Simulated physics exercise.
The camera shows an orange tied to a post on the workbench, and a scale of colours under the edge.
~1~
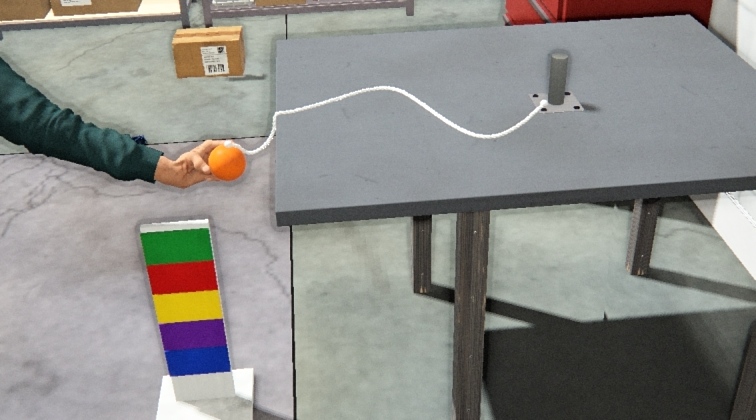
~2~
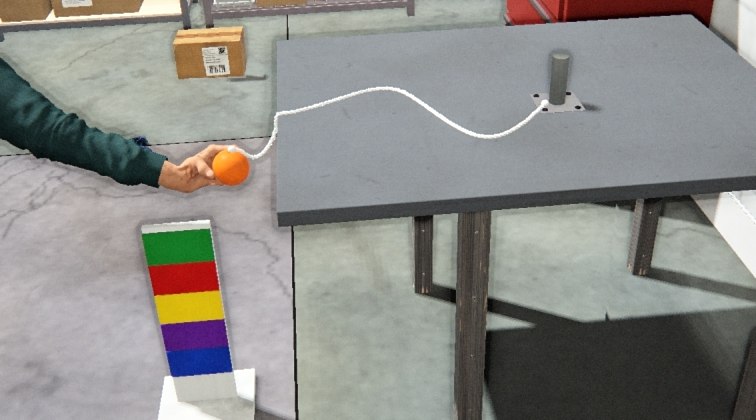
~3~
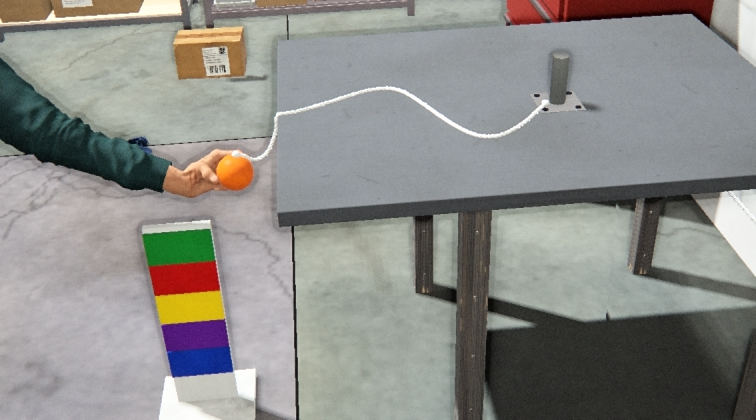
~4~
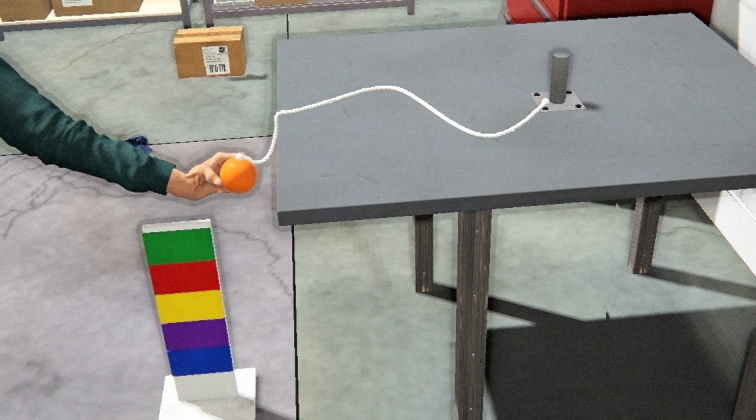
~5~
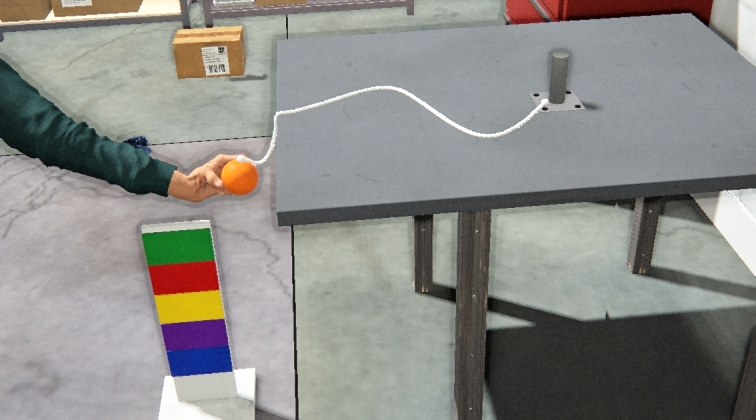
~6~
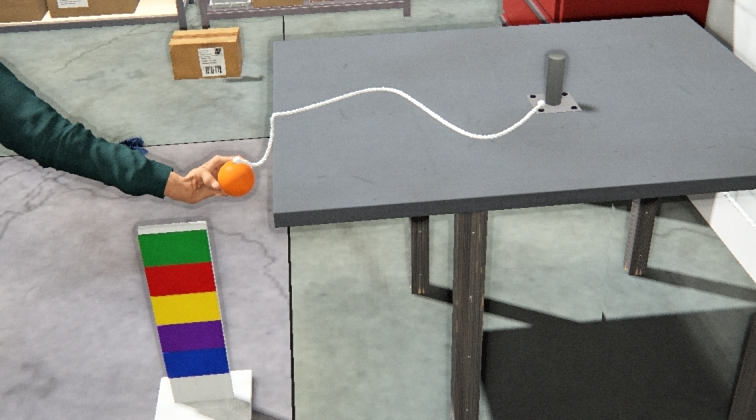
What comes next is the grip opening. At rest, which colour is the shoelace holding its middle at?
Yellow.
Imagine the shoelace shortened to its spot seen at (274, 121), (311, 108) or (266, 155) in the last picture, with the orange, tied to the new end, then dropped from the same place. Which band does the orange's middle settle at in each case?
Lab note - try 1: Green; try 2: None, it hangs higher; try 3: Red.
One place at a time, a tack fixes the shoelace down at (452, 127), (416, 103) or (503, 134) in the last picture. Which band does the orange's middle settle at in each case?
First try red, second try green, third try red.
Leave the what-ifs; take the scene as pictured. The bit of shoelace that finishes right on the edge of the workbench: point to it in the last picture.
That would be the bit at (369, 91).
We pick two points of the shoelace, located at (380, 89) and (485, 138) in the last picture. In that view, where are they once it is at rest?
They finish close to (286, 129) and close to (445, 113).
Soon after, orange near (327, 287); level with red.
After that, orange near (270, 306); level with yellow.
In the end, orange near (285, 307); level with yellow. Its middle rests at the yellow band.
